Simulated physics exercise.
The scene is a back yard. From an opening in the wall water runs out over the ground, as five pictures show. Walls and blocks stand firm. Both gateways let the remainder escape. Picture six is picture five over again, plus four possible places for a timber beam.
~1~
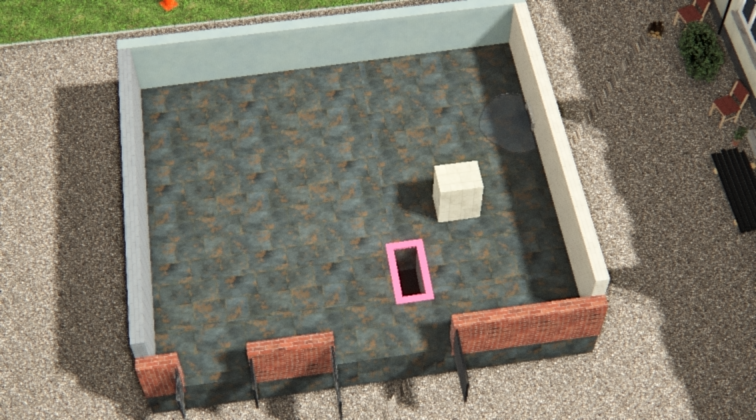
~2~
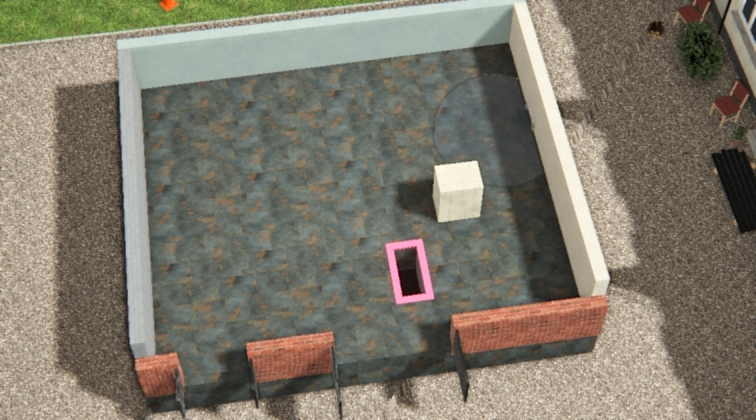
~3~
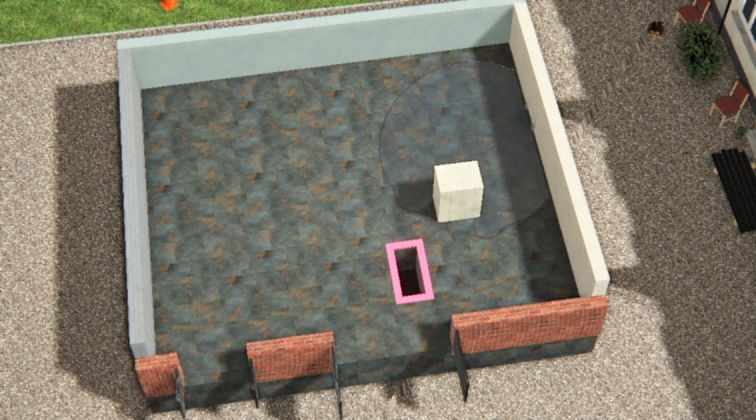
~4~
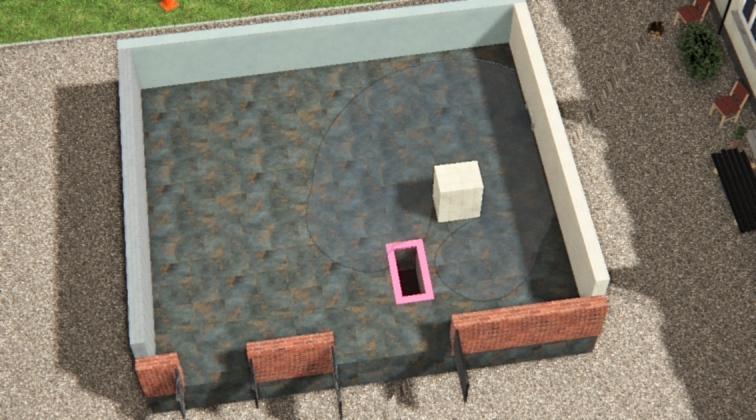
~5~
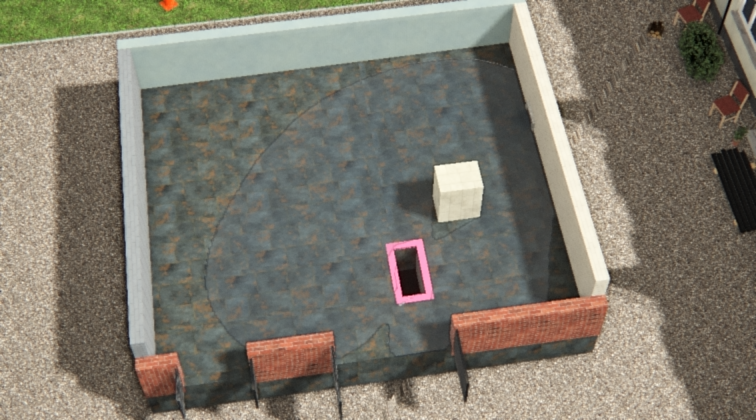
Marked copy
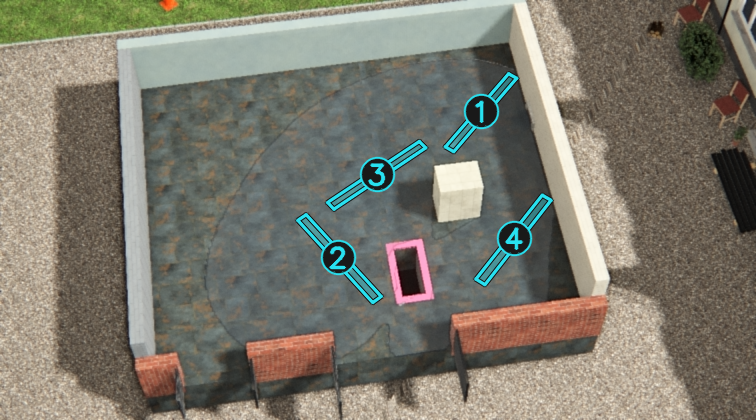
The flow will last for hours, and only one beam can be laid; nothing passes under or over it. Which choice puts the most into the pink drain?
2 is best.
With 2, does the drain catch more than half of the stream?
No, it does not.
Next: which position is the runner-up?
Position 4.
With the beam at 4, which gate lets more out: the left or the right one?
The left gate.
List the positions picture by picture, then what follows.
Outfall at (531, 116); pink drain at (410, 271); open gate at (217, 370); open gate at (392, 345); water covers 2 % of the ground and shows as far out as (489, 133); pink drain still dry.
Water covers 9 % of the ground and shows as far out as (438, 120); pink drain still dry.
Water covers 19 % of the ground and shows as far out as (401, 195); pink drain still dry.
Water covers 35 % of the ground and shows as far out as (324, 243); pink drain still dry.
Water covers 60 % of the ground and shows as far out as (239, 332); pink drain taking water.
On the marked copy, 1 from (449, 149) to (512, 76); 2 from (302, 217) to (377, 299); 3 from (330, 205) to (422, 144); 4 from (480, 281) to (546, 197).
With 1, about 9 % of the stream runs into the pink drain, about 90 % out by the gates.
With 2, about 34 % of the stream runs into the pink drain, about 65 % out by the gates.
With 3, about 9 % of the stream runs into the pink drain, about 91 % out by the gates.
With 4, about 17 % of the stream runs into the pink drain, about 83 % out by the gates.
